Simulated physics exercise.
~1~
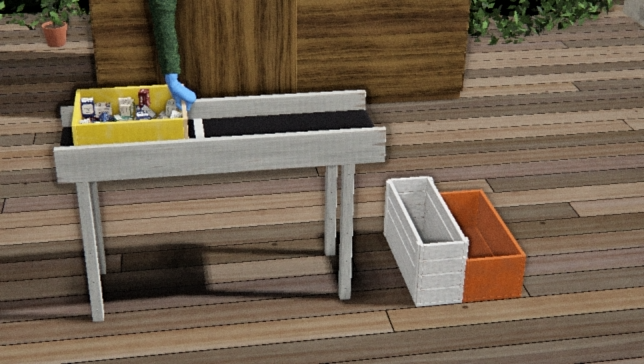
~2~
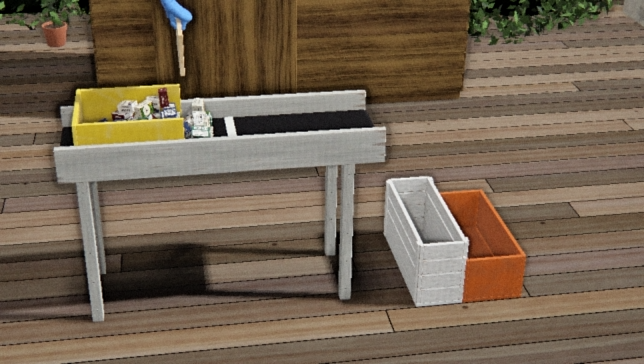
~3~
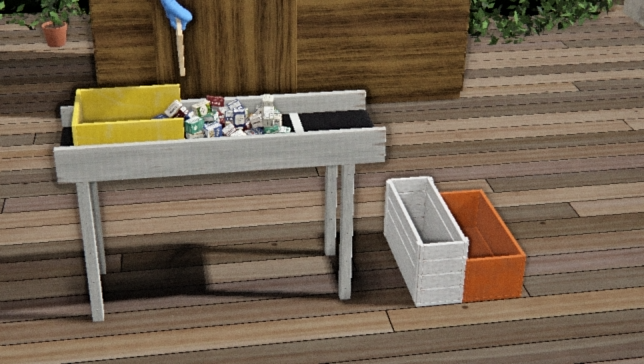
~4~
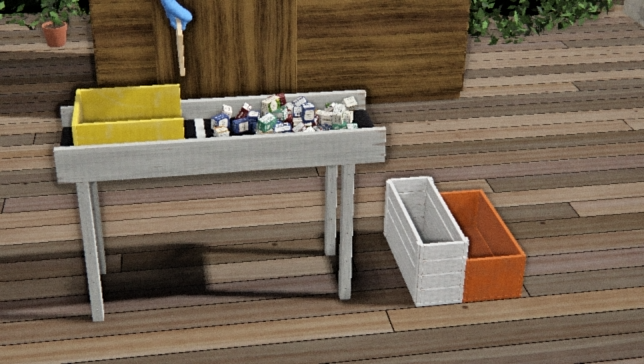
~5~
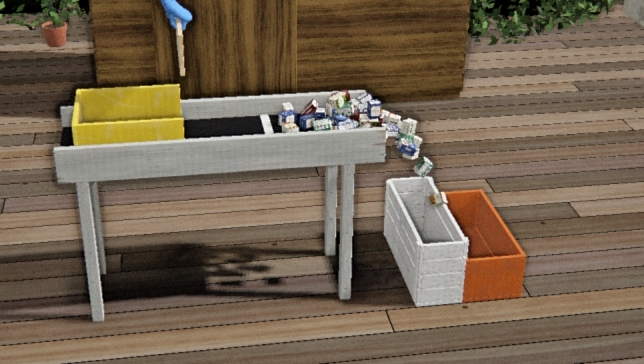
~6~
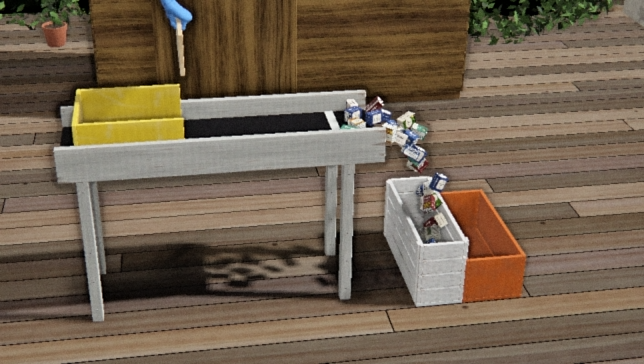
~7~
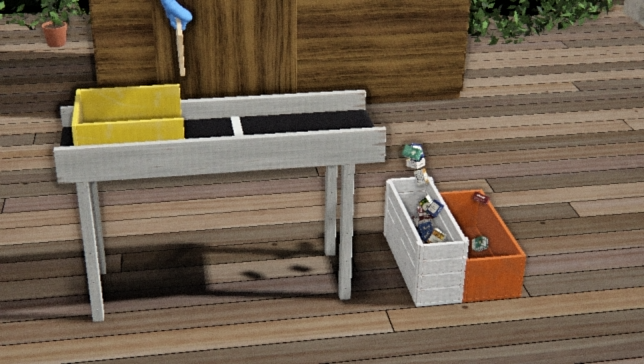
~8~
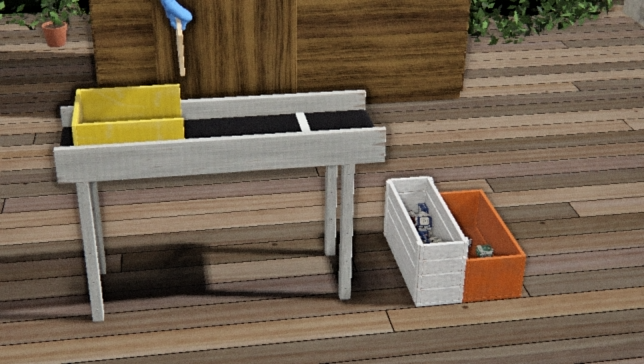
A blue-gloved hand on a green-sleeved arm reaches down to a yellow pen of small cartons on the left end of a pale, long-legged conveyor table, seen from slightly above on a wooden deck. To the right, a white box and an orange bin stand side by side before the table's open end. The hand lifts a gate, and the black belt carries the cartons rightward in a loose, tumbling heap. They spill off the end in a stream, most dropping into the white box while a few reach the orange bin. Finally, the pen and belt are empty, and cartons lie in both containers.
